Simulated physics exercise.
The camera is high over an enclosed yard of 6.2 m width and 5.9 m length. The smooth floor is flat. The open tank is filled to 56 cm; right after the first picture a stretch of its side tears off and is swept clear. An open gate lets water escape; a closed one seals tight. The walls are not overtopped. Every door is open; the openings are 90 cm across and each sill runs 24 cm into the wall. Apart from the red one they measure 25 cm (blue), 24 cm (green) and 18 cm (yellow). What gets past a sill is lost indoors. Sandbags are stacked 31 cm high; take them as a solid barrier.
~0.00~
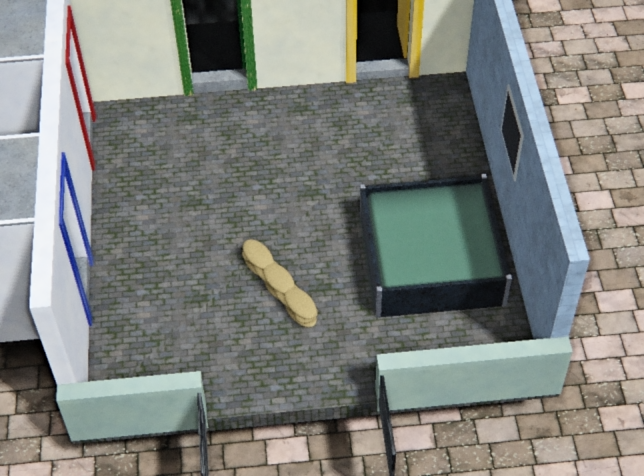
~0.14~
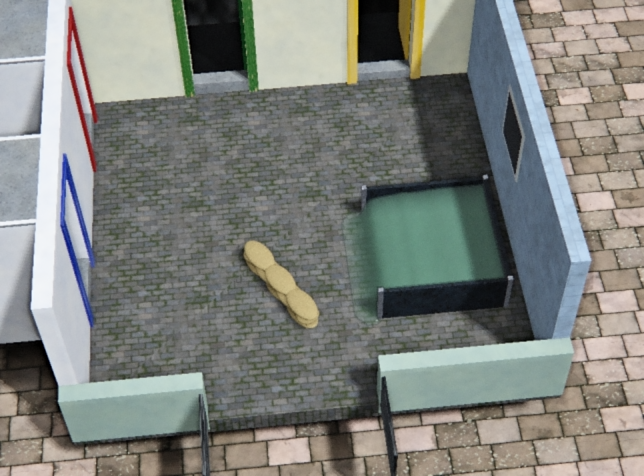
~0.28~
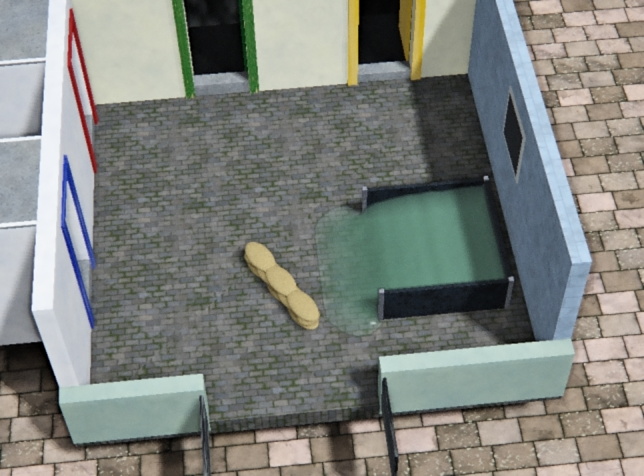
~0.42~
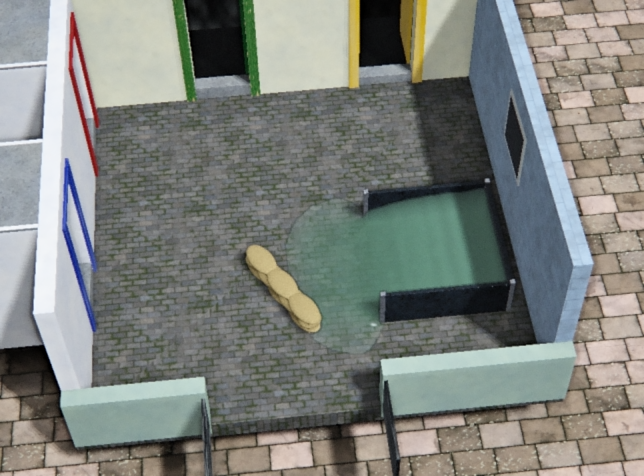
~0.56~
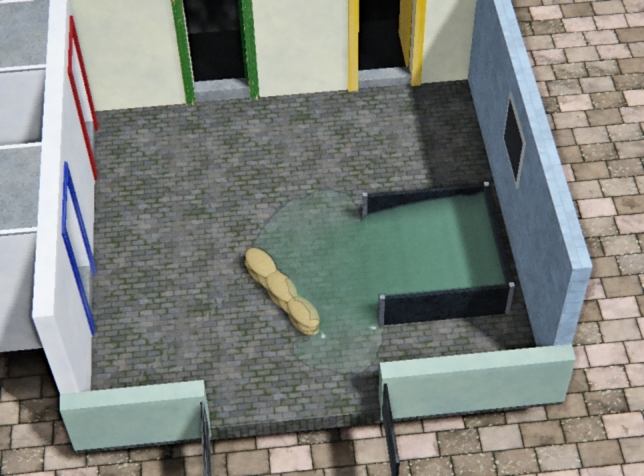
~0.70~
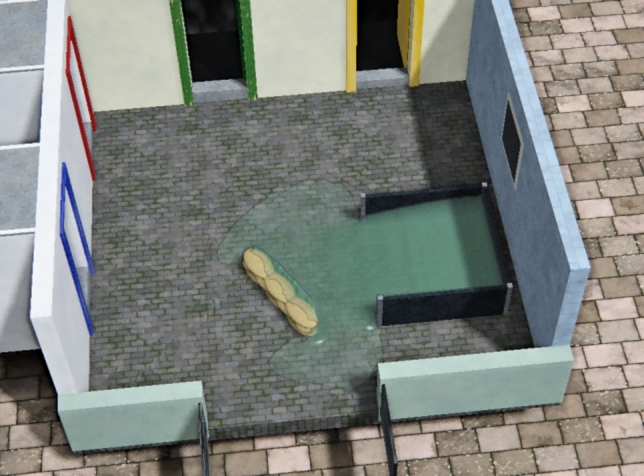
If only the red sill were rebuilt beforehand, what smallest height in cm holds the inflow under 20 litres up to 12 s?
Close to 12.5 cm is just enough.
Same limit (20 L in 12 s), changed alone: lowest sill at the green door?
About 11.5 cm at green.
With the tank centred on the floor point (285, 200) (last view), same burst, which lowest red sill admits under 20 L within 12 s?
Then roughly 18 cm.
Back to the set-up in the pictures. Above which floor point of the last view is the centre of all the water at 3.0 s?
Near (284, 231).
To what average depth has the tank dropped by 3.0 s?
About 11 cm.
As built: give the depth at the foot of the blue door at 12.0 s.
About 5.5 cm.
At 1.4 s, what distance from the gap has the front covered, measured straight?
About 4.0 m.
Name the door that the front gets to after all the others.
It is the yellow one.
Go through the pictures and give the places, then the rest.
The open tank at (433, 235) is whole and still, 56 cm deep; the red door at (82, 98) is dry, in the first frame.
The gap is at (374, 257), the front 0.3 m out at (363, 316); the back of the open tank holds 56 cm, in the second frame.
The front is at (334, 316), 0.7 m from the gap at (374, 260); 1.4 m2 of floor is wet, 56 cm left at the back, in the third frame.
Water pours out at (376, 263) and has run 1.2 m, to (298, 295); about 9 cm deep outside, 55 cm at the back, in the fourth frame.
The gap is at (375, 266), the front 1.6 m out at (260, 255); the back of the open tank holds 48 cm, in the fifth frame.
The gap is at (373, 267), the front 2.1 m out at (226, 259); the back of the open tank holds 47 cm; 2.9 m in a straight line remain to the red door at (82, 108), in the sixth frame.
After 1.4 s water covers 25 % of the floor, deepest (38 cm) near (290, 286); it has not reached the red door.
After 3.0 s water covers 50 % of the floor, deepest (31 cm) near (95, 117); 14 cm at the red door, 0 litres in over its 24 cm sill.
After 12.0 s water covers 95 % of the floor, deepest (8 cm) near (512, 383); 3 cm at the red door, 0 litres in over its 24 cm sill.
At the red door as built, the water arrived by 2.1 s and peaked near 19 cm at 3.8 s.
Run again over the same 12 s with other heights there, 28 litres in over 11 cm, 8 litres over 15 cm. The limit of 20 litres is kept from about 12.5 cm up.
